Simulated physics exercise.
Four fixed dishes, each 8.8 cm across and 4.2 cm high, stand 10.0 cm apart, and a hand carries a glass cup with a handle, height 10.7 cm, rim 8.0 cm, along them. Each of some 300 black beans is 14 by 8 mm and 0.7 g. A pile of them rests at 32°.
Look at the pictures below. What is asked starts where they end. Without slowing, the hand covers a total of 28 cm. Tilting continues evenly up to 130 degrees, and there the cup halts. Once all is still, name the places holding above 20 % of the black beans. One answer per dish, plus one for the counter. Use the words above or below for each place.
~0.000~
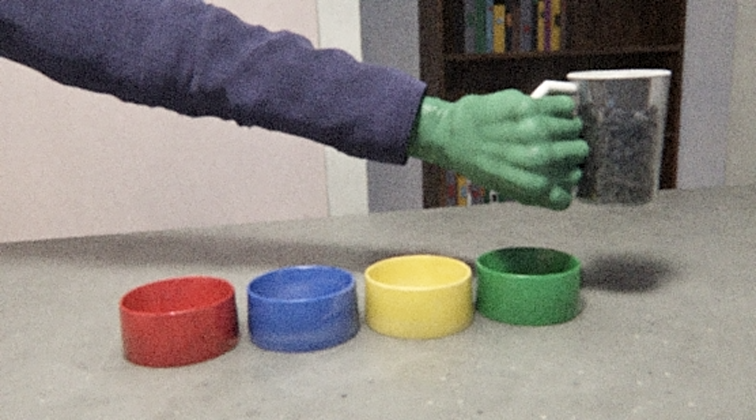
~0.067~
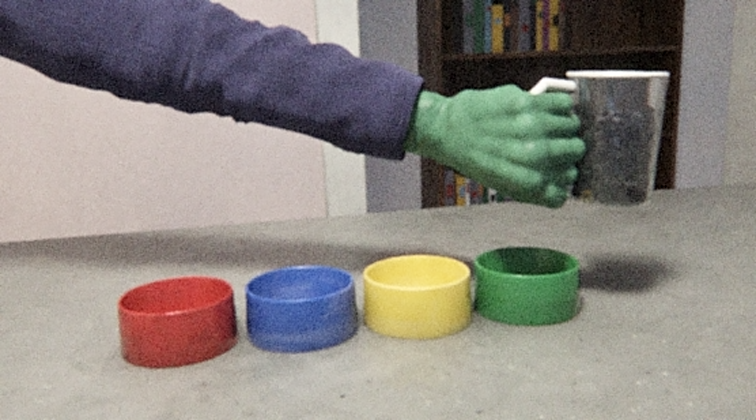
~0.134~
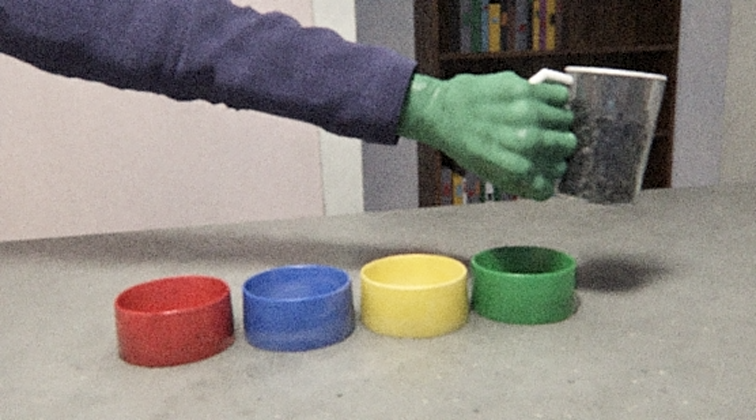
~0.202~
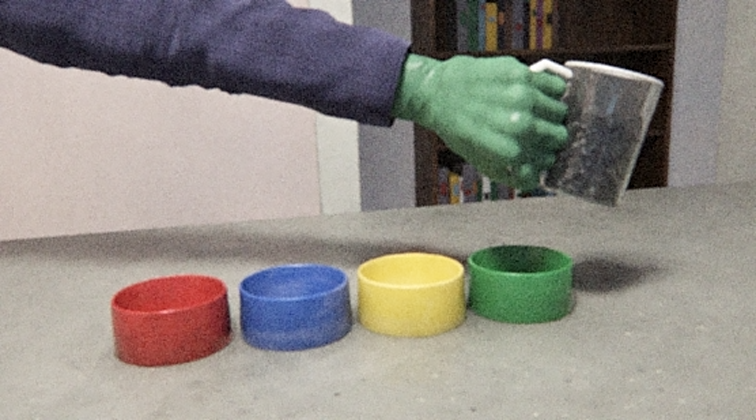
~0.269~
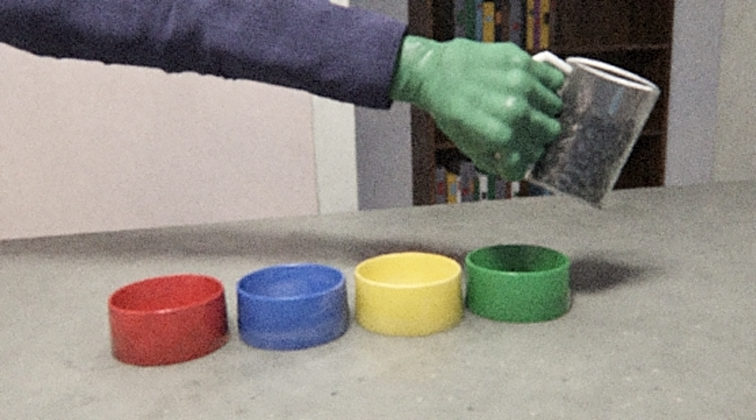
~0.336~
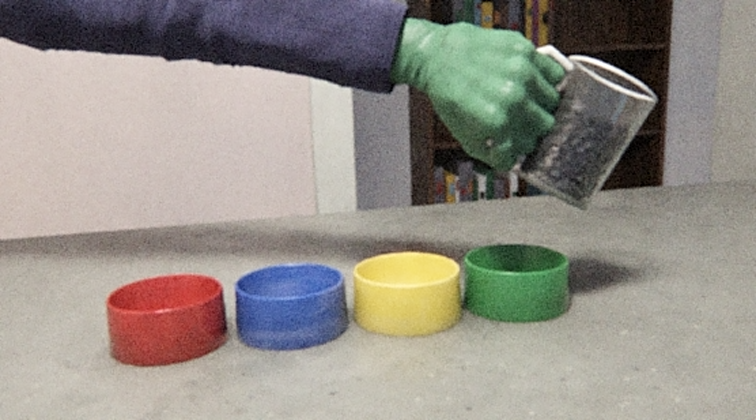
Red dish: Below; blue dish: Below; green dish: Above; yellow dish: Below; counter: Above.
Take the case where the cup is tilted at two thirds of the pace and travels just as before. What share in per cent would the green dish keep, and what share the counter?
Green 90; counter 10.
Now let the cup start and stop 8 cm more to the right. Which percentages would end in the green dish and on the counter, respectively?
Shares - green 0 / counter 100.
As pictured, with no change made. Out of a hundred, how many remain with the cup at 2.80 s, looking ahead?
0 %.
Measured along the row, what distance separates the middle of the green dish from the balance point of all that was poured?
I'd put it near 6 cm to the right of the dish's middle.
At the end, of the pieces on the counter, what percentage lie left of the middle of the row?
The answer is some 0 per cent.
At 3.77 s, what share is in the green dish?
45 % so far.
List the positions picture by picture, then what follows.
In the first frame, cup at (616, 137), tilt 0 degrees, lip at (661, 73), moved 0.0 cm; middle of the pieces at (618, 155); green dish at (528, 262); yellow dish at (418, 272); blue dish at (301, 283); red dish at (178, 295).
In the second frame, cup at (612, 137), tilt 2 degrees, lip at (659, 74), moved 0.1 cm; middle of the pieces at (615, 155).
In the third frame, cup at (604, 137), tilt 8 degrees, lip at (657, 79), moved 0.6 cm; middle of the pieces at (605, 155).
In the fourth frame, cup at (595, 136), tilt 16 degrees, lip at (653, 87), moved 1.1 cm; middle of the pieces at (594, 154).
In the fifth frame, cup at (587, 136), tilt 24 degrees, lip at (649, 95), moved 1.7 cm; middle of the pieces at (583, 154).
In the sixth frame, cup at (579, 136), tilt 32 degrees, lip at (646, 104), moved 2.2 cm; middle of the pieces at (574, 153); green dish at (516, 259); yellow dish at (406, 269); blue dish at (290, 281); red dish at (166, 293). The cup turns about 115 degrees a second and travels 8 cm a second.
Then, at 1.81 s, tilt 130 degrees; cup holds 0 %, green 45 %.
After 2.80 s, tilt 130 degrees; cup holds 0 %, green 45 %.
Then, at 3.77 s, tilt 130 degrees; cup holds 0 %, green 45 %.
At rest (4.1 s), red 0 %, blue 0 %, green 45 %, yellow 0 %, counter 55 %.
